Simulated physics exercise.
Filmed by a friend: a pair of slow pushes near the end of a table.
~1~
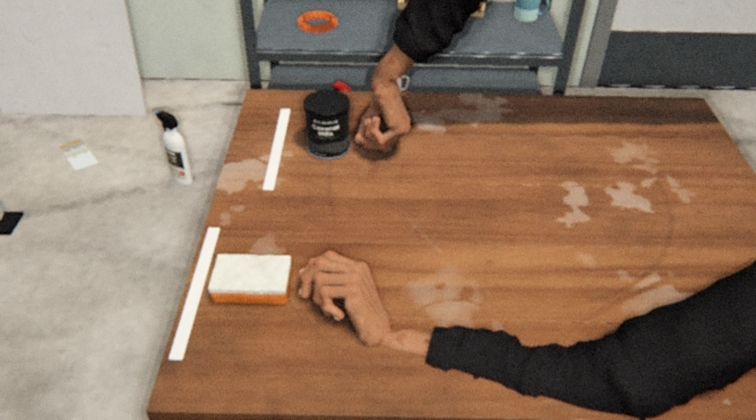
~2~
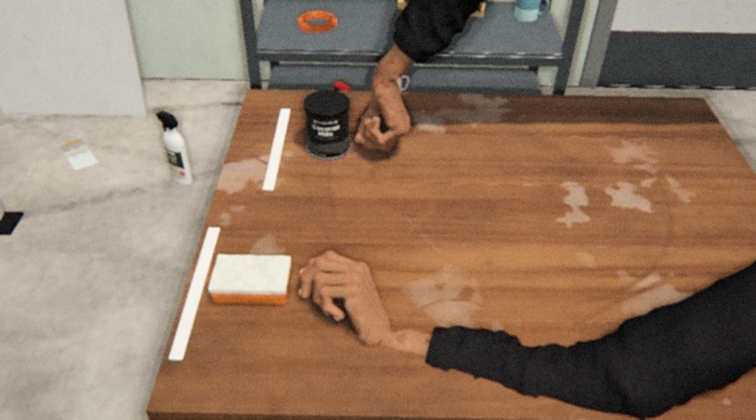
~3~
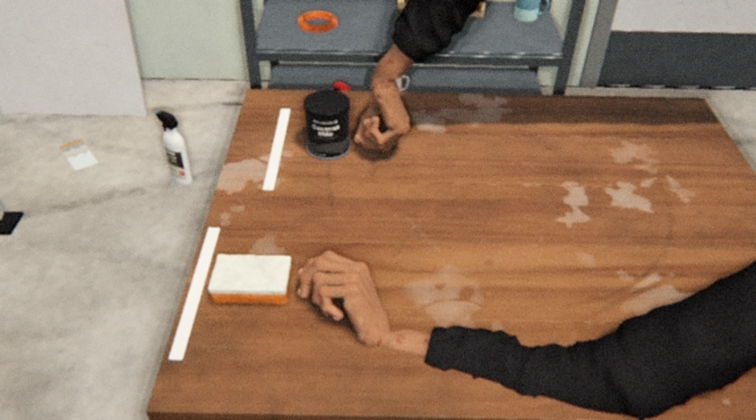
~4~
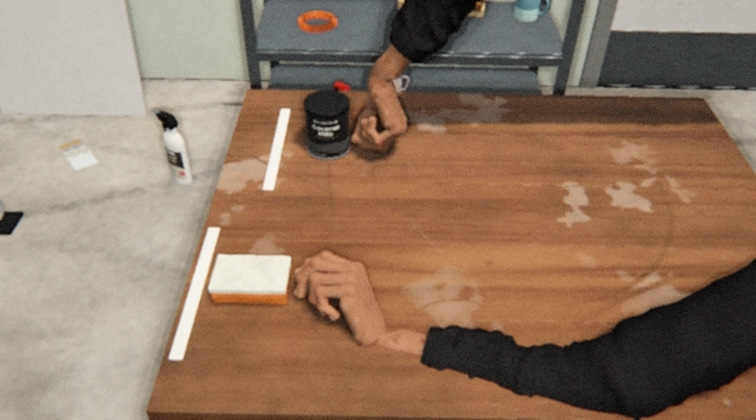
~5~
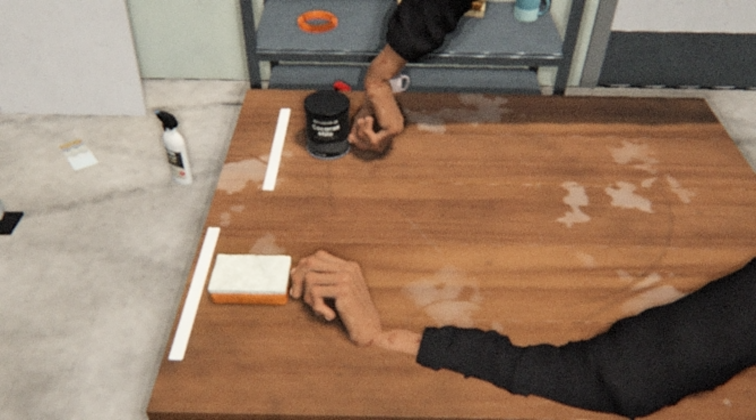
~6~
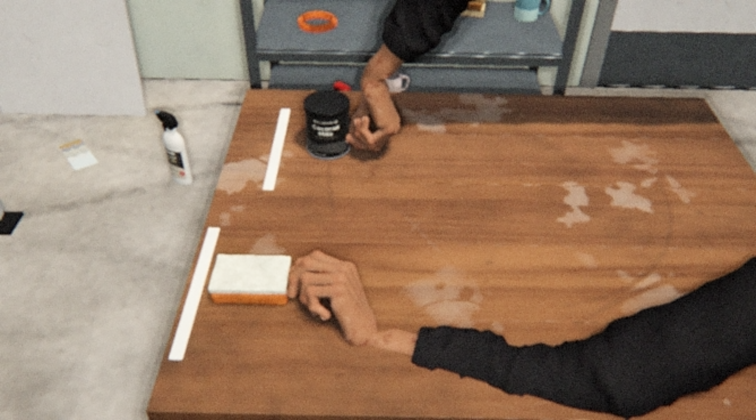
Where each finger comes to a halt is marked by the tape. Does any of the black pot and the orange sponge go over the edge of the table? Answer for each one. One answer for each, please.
Black pot - stays on, orange sponge - goes over.
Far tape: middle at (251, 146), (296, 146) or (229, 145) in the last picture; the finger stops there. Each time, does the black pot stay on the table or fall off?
Run 1: Travels too far; run 2: Ends up safe; run 3: Travels too far.
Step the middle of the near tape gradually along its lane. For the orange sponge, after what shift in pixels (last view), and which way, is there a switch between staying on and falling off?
Shift: 32 px, rightward.
Then, 1.82 s later than the last frame, black pot shifted well along near (254, 124); orange sponge on its side near (166, 332).
When it is over, the black pot remains on top, near (248, 124); the orange sponge falls off the table.
